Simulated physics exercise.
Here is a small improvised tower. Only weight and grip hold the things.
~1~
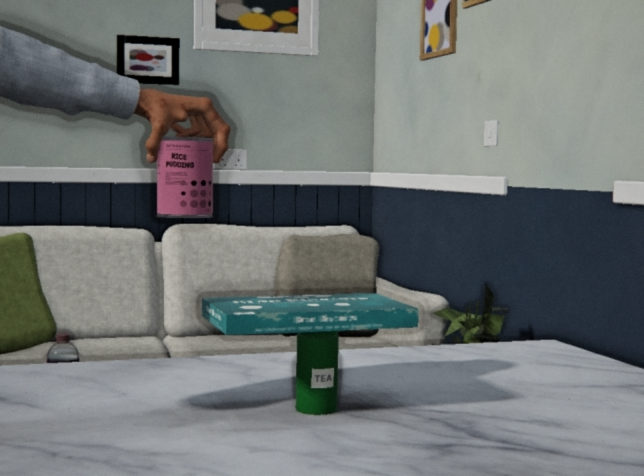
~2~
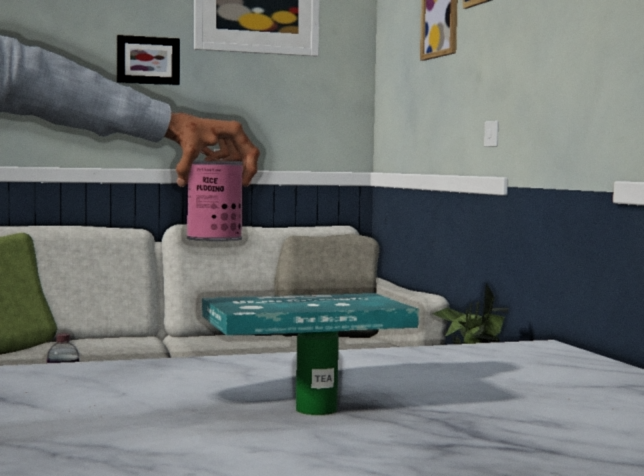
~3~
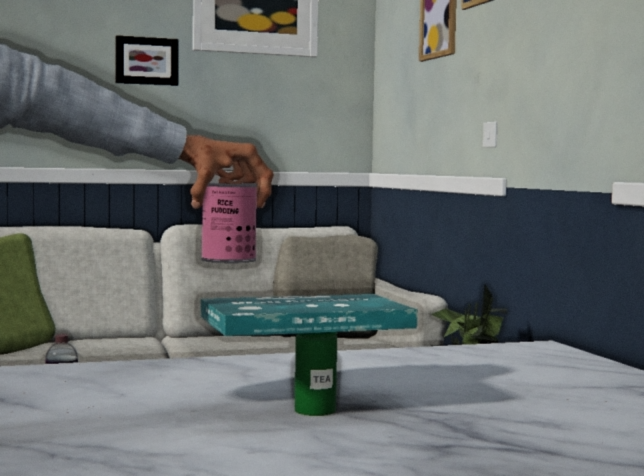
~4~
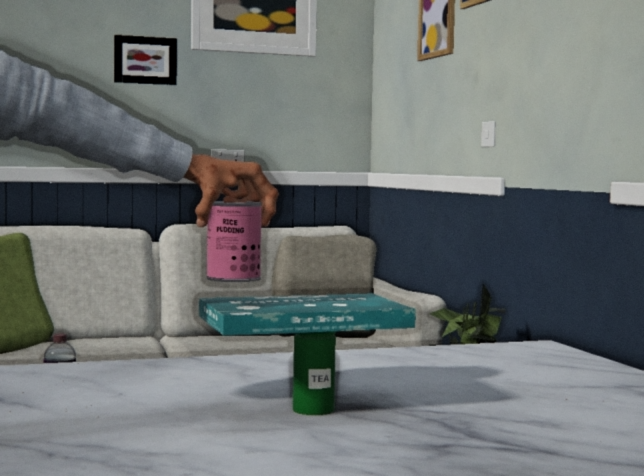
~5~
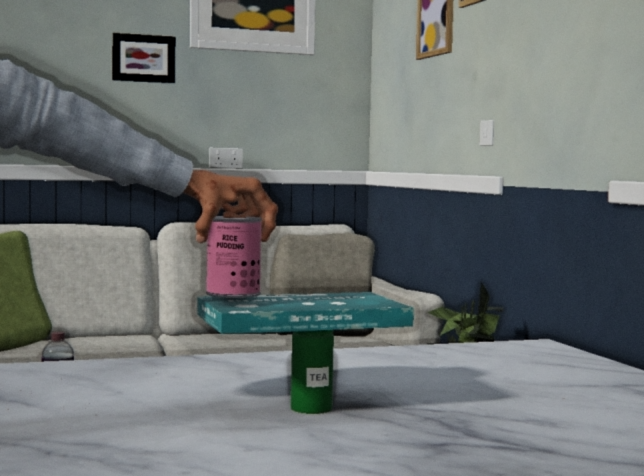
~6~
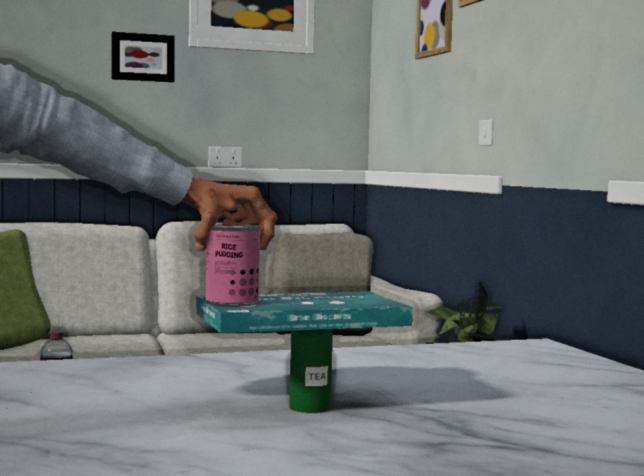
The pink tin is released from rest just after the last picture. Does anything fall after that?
Outcome: The stack loses its balance.
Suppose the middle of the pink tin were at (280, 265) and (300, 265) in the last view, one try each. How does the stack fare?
In the first case it comes apart; in the second case it holds.
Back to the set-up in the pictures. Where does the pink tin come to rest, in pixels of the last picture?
Near (137, 394).
Then, 0.30 s on from there, pink tin now fallen; turquoise packet turned 35° from how it was put.
Then, 0.50 s on from there, turquoise packet turned 72° from how it was put.
Then, 0.90 s on from there, turquoise packet now fallen; green jar turned 44° from how it was put.
Then, 1.00 s on from there, green jar now fallen.
In the end, fallen, green jar, turquoise packet and pink tin. At the end, from the last picture's camera, pink tin near (137, 394). The stack comes apart.
